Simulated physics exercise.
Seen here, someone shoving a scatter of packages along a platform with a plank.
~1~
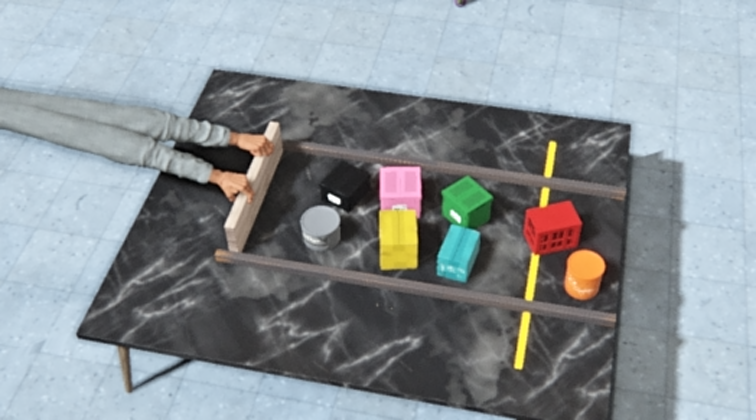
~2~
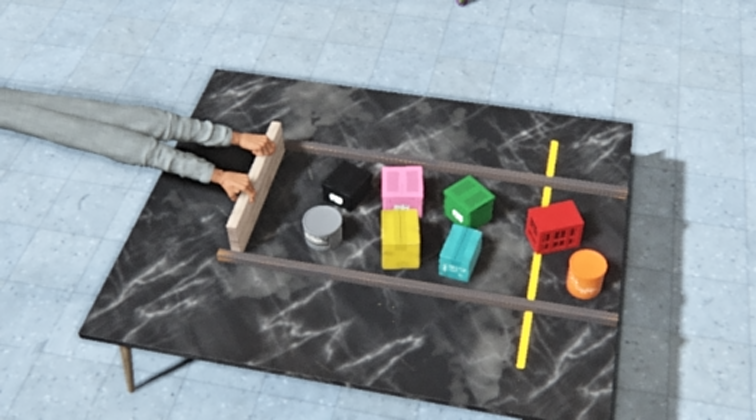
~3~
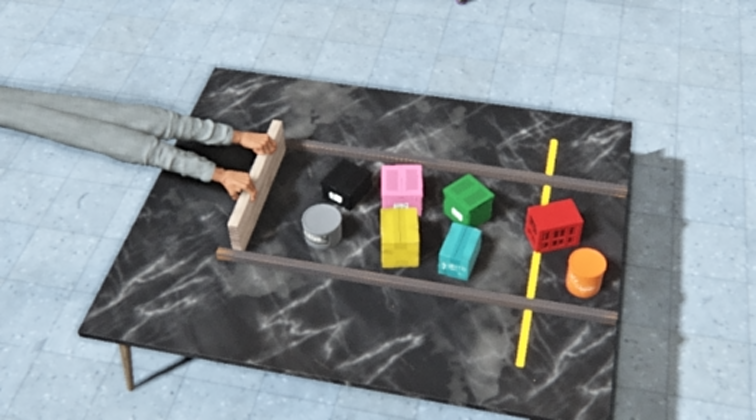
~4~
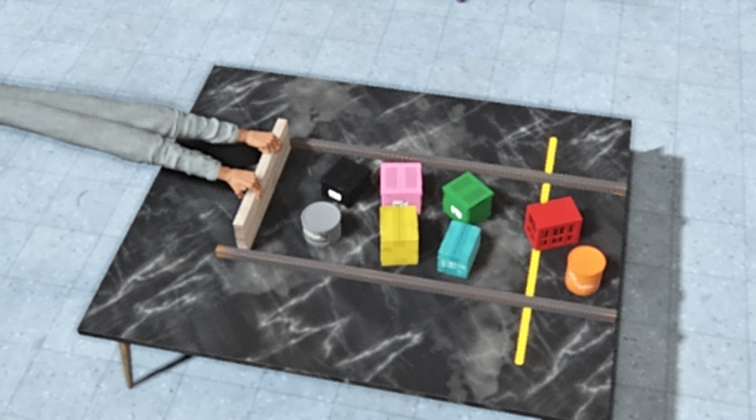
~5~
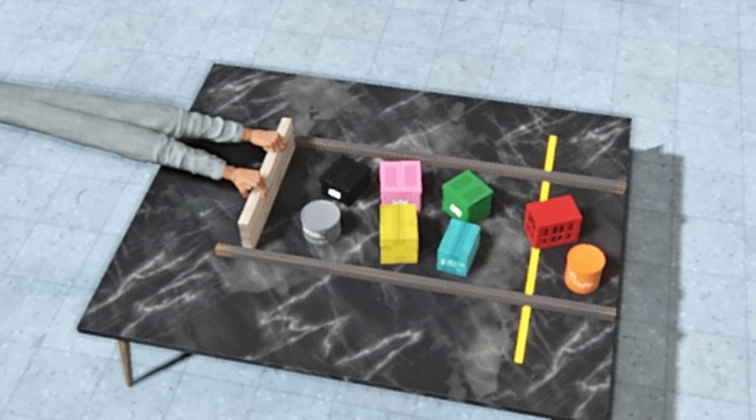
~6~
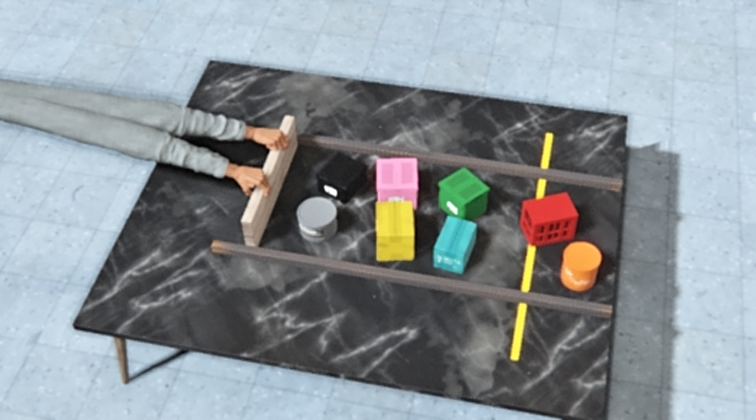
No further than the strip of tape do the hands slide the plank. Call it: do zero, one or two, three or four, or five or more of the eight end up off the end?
Three or four end up off it.
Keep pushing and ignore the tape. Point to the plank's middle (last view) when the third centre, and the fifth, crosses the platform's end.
Its centre point is roughly (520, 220) and later (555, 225).
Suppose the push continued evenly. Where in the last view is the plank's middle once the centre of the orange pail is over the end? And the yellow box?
About (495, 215), and (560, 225) for the other.
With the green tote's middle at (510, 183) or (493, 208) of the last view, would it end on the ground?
For the green tote: It keeps its place, then it comes off.
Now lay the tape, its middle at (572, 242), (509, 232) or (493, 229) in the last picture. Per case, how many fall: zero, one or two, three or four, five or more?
In the order of the places given: 5 or more; either one or two; no fall at all.
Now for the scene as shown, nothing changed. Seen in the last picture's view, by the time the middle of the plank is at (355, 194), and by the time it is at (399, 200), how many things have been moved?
Moved so far: 4, later 6.
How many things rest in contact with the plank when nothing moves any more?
2 of them.
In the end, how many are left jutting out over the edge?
Result: 0.
Early on, none off yet; orange pail at rest near (580, 267); red crate at rest near (549, 220); turquoise box at rest near (455, 245).
A while later, none off yet; orange pail at rest near (580, 267); red crate travelled a little near (574, 230); turquoise box travelled about its own width near (523, 266).
Finally, the number that fall off is three or four; lost, green tote, turquoise box, red crate and orange pail.
